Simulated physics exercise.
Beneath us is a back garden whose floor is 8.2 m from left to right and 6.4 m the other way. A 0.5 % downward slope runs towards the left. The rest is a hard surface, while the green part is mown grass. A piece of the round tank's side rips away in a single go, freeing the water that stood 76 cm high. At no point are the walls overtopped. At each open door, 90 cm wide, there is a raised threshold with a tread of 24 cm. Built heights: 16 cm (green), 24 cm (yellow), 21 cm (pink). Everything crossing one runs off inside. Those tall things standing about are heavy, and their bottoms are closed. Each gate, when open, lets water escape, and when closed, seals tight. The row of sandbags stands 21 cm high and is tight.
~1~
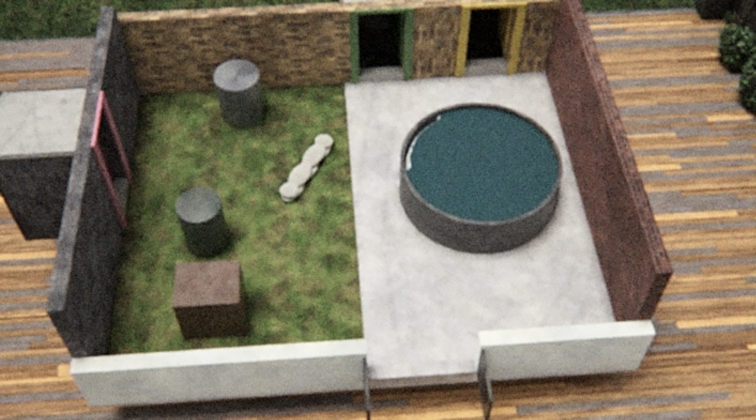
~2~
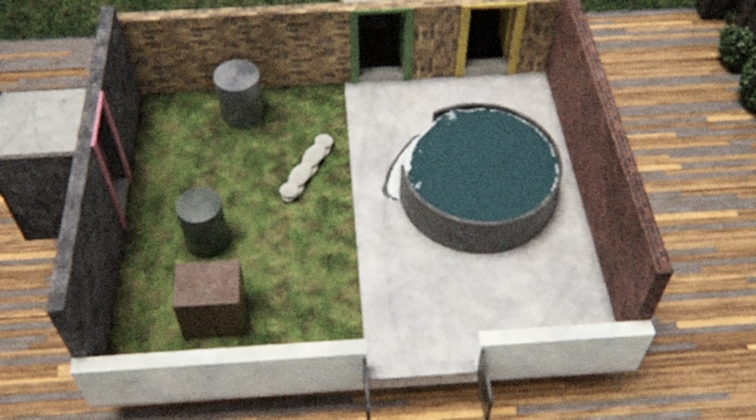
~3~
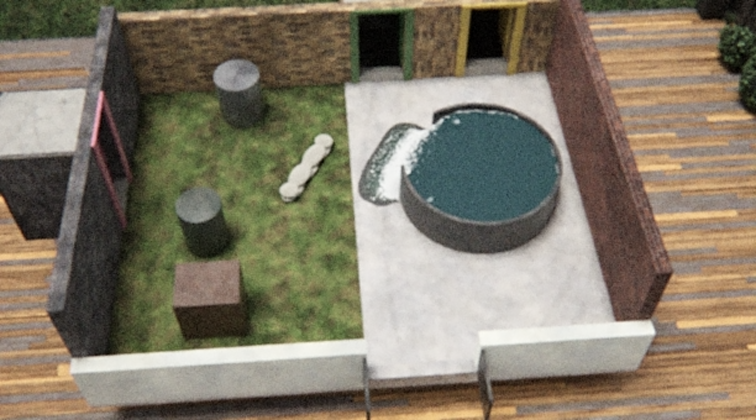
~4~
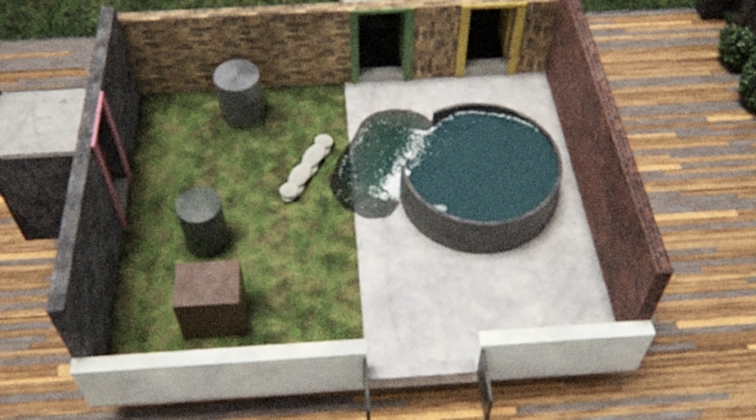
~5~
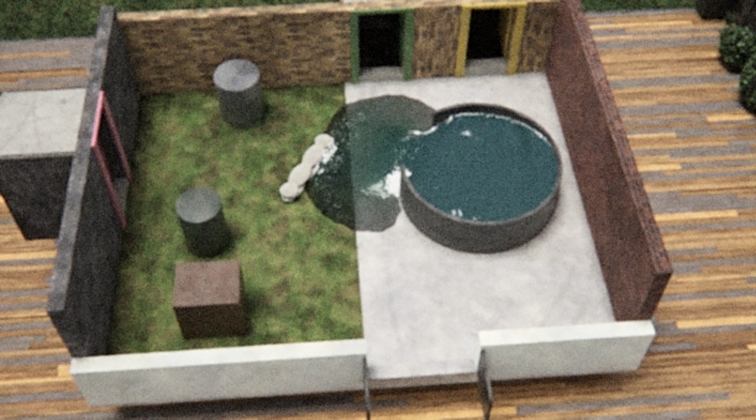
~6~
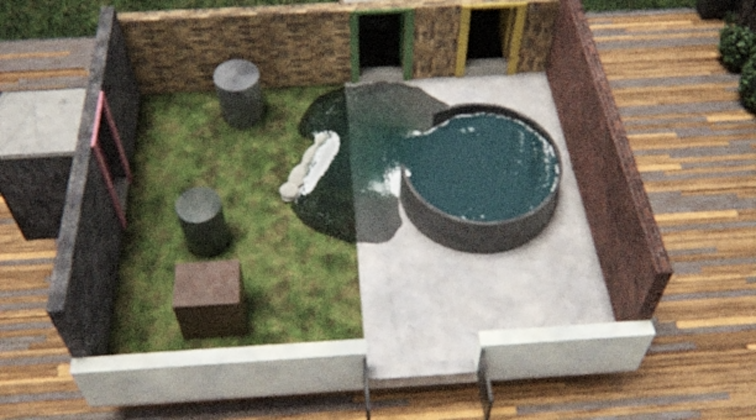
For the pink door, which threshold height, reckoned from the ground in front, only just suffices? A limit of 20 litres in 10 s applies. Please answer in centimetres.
A threshold of roughly 10.5 cm.
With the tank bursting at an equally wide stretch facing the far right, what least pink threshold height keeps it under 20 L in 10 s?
A height of around 7.0 cm.
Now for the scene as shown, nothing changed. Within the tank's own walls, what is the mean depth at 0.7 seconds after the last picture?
It averages near 53 cm.
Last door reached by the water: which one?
Last door: Pink.
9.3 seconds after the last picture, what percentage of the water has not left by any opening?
About 96 %.
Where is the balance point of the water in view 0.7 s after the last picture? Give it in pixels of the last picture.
(435, 176), roughly.
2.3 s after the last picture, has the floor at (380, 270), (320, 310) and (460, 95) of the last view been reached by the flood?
Soaked; soaked; soaked.
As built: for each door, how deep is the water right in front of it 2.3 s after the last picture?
In cm - green: 21, yellow: 3, pink: 0.
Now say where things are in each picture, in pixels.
The first frame shows the round tank at (481, 163) is whole and still, 76 cm deep; the pink door at (113, 167) is dry.
In the second frame, water pours out at (410, 157) and has run 0.3 m, to a hidden place; about 8 cm deep outside, 76 cm at the back.
In the third frame, the front is at (392, 131), 0.8 m from the gap at (410, 158); 1.2 m2 of floor is wet, 76 cm left at the back.
In the fourth frame, the gap is at (410, 160), the front 1.3 m out at (372, 119); the back of the round tank holds 76 cm.
In the fifth frame, the gap is at (410, 160), the front 1.8 m out at (338, 116); the back of the round tank holds 76 cm.
In the sixth frame, the front is at (316, 104), 2.4 m from the gap at (410, 159); 6.8 m2 of floor is wet, 74 cm left at the back; 3.1 m in a straight line remain to the pink door at (113, 167).
Then, 0.7 s after the last picture water covers 25 % of the floor, deepest (45 cm) near (325, 161); it has not reached the pink door.
Then, 2.3 s after the last picture water covers 50 % of the floor, deepest (41 cm) near (267, 103); it has not reached the pink door.
Then, 9.3 s after the last picture water covers 100 % of the floor, deepest (15 cm) near (104, 383); 12 cm at the pink door, 0 litres in over its 21 cm threshold.
At the pink door as built, the water peaked near 16 cm, 4.7 s after the last picture.
Run again over the same 10 s with other heights there, 43 litres in over 9 cm, 8 litres over 12 cm. The limit of 20 litres is kept from about 10.5 cm up.
